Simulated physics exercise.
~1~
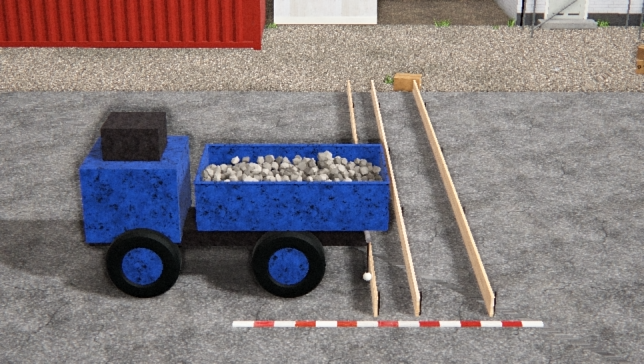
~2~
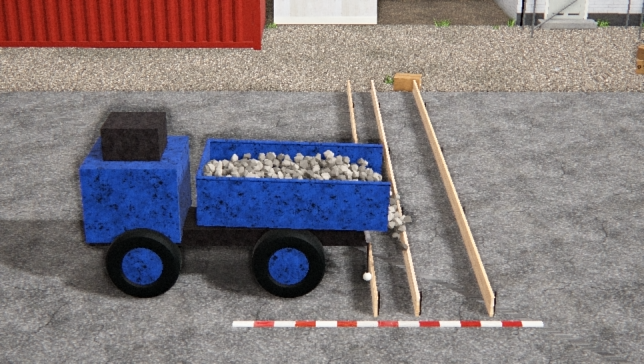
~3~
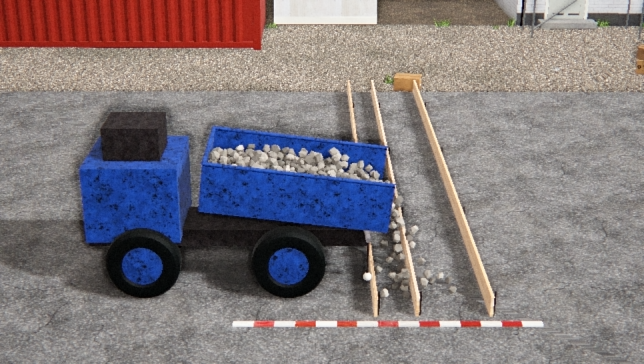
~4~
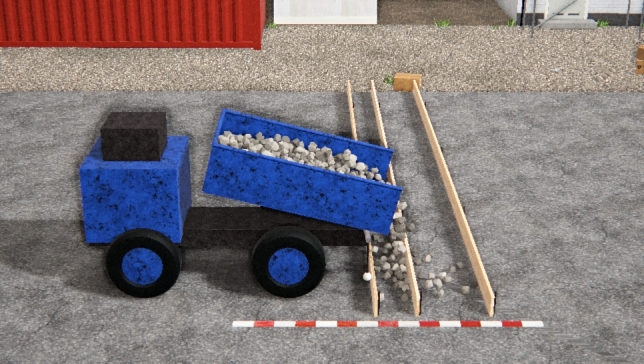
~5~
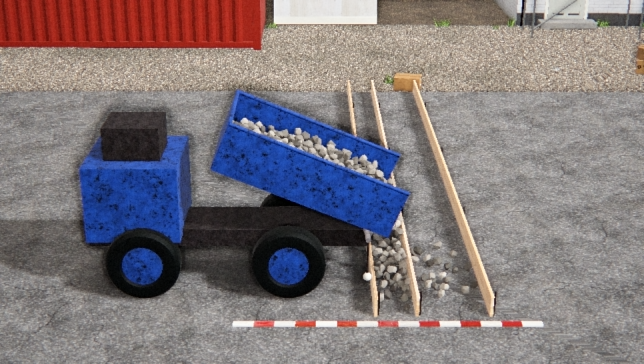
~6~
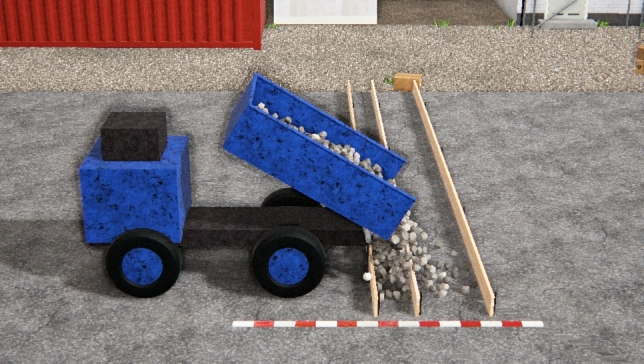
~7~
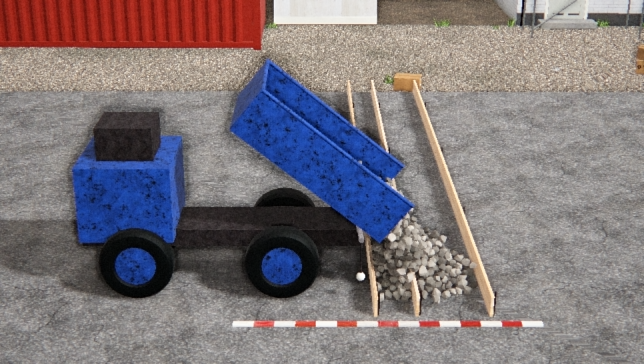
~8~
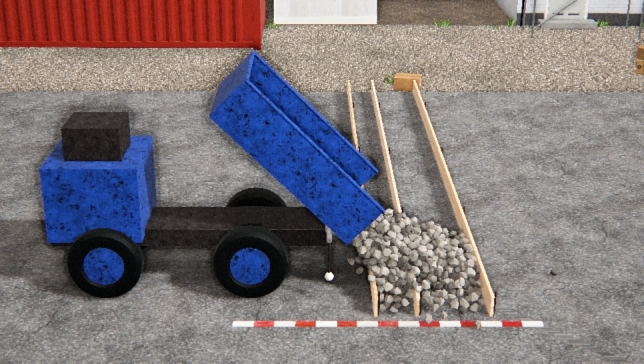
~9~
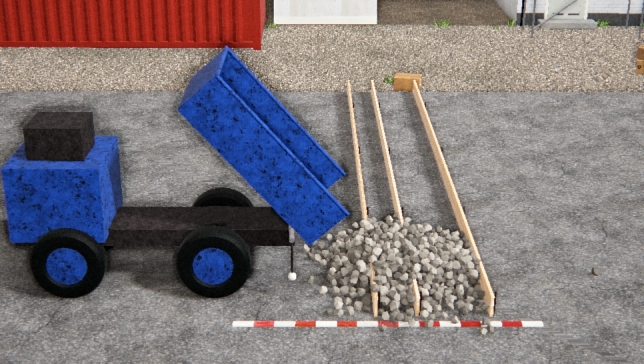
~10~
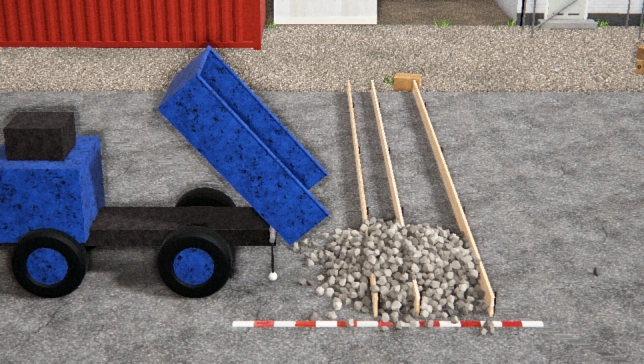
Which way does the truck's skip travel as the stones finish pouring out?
The skip moves to the left, away from the heap of stones.
A blue tipper truck raises its skip, pours grey stones over wooden boards, and pulls away left.
